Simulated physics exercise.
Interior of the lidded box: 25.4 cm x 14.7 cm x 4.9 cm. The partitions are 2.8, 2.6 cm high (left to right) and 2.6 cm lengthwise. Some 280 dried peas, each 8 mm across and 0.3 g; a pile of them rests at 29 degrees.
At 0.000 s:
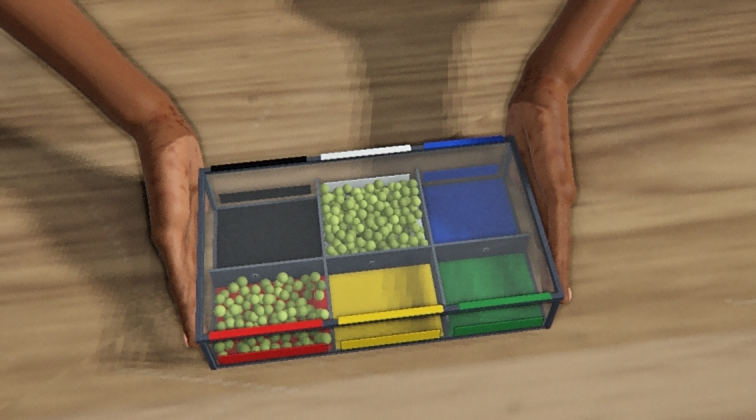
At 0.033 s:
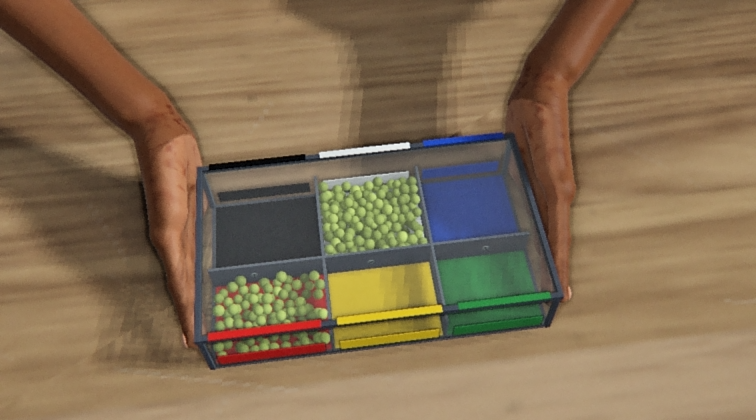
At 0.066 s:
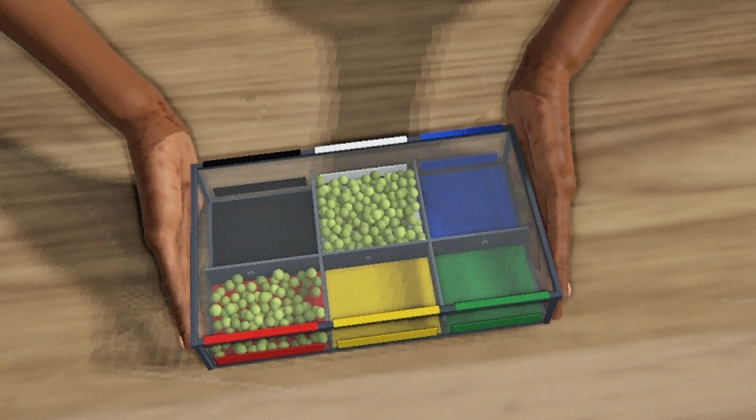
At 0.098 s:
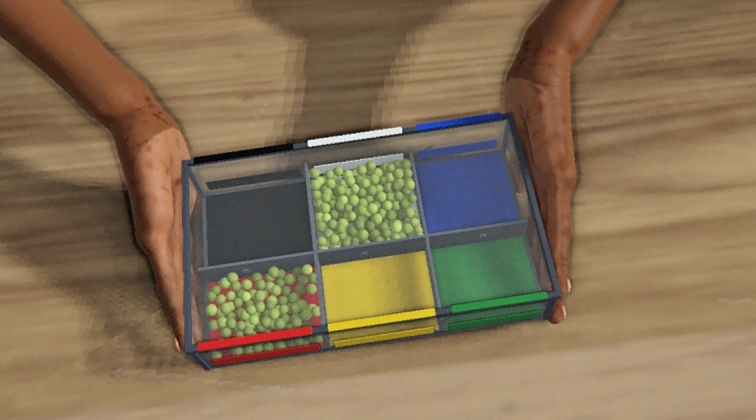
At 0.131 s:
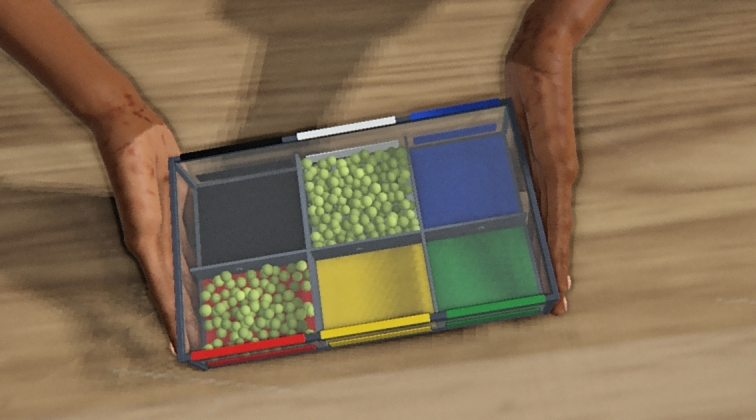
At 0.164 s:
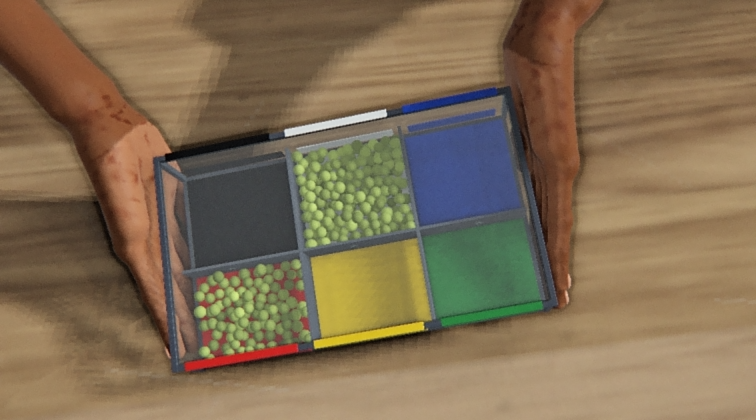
Two hands gradually tilting a clear-lidded box of six coloured compartments, its left front corner lowest, green peas resting in two.
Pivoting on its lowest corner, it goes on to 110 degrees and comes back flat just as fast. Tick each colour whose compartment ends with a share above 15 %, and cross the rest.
Red compartment: Tick. Blue compartment: Cross. Green compartment: Cross. Yellow compartment: Tick. White compartment: Cross. Black compartment: Cross.
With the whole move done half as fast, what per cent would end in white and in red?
In that case white 0; red 75.
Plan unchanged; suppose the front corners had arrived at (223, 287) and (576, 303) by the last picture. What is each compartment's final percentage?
It comes out as red at 0 percent, blue at 20 percent, green at 65 percent, yellow at 10 percent, white at 5 percent and black at 0 percent.
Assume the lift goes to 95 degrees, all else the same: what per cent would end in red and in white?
The red compartment would get 60 per cent and the white one 10 per cent.
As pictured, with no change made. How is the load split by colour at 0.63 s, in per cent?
Shares - red: 50, blue: 0, green: 0, yellow: 25, white: 20, black: 5.
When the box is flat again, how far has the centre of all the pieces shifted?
7.0 cm or thereabouts.
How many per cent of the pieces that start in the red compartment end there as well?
Around 100 per cent of it.
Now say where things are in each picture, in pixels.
The first picture shows box tilt 0 degrees, front corners at (202, 337) and (557, 294); red 35 %, white 65 %.
The second picture shows box tilt 1 degrees, front corners at (201, 338) and (557, 294).
The third picture shows box tilt 4 degrees, front corners at (197, 341) and (556, 293), lowest corner left front.
The fourth picture shows box tilt 9 degrees, front corners at (191, 347) and (554, 293), lowest corner left front.
The fifth picture shows box tilt 16 degrees, front corners at (184, 356) and (552, 295), lowest corner left front.
The sixth picture shows box tilt 24 degrees, front corners at (179, 366) and (551, 301), lowest corner left front; red 35 %, white 65 %. Its pace works out near 230 degrees a second.
Then, at 0.63 s, tilt 109 degrees; red 50 %, yellow 25 %, white 20 %, black 5 %.
After 0.93 s, tilt 46 degrees; red 75 %, yellow 25 %.
After 1.34 s, tilt 0 degrees; red 75 %, yellow 25 %.
By 1.8 s all is still; red 75 %, blue 0 %, green 0 %, yellow 25 %, white 0 %, black 0 %.
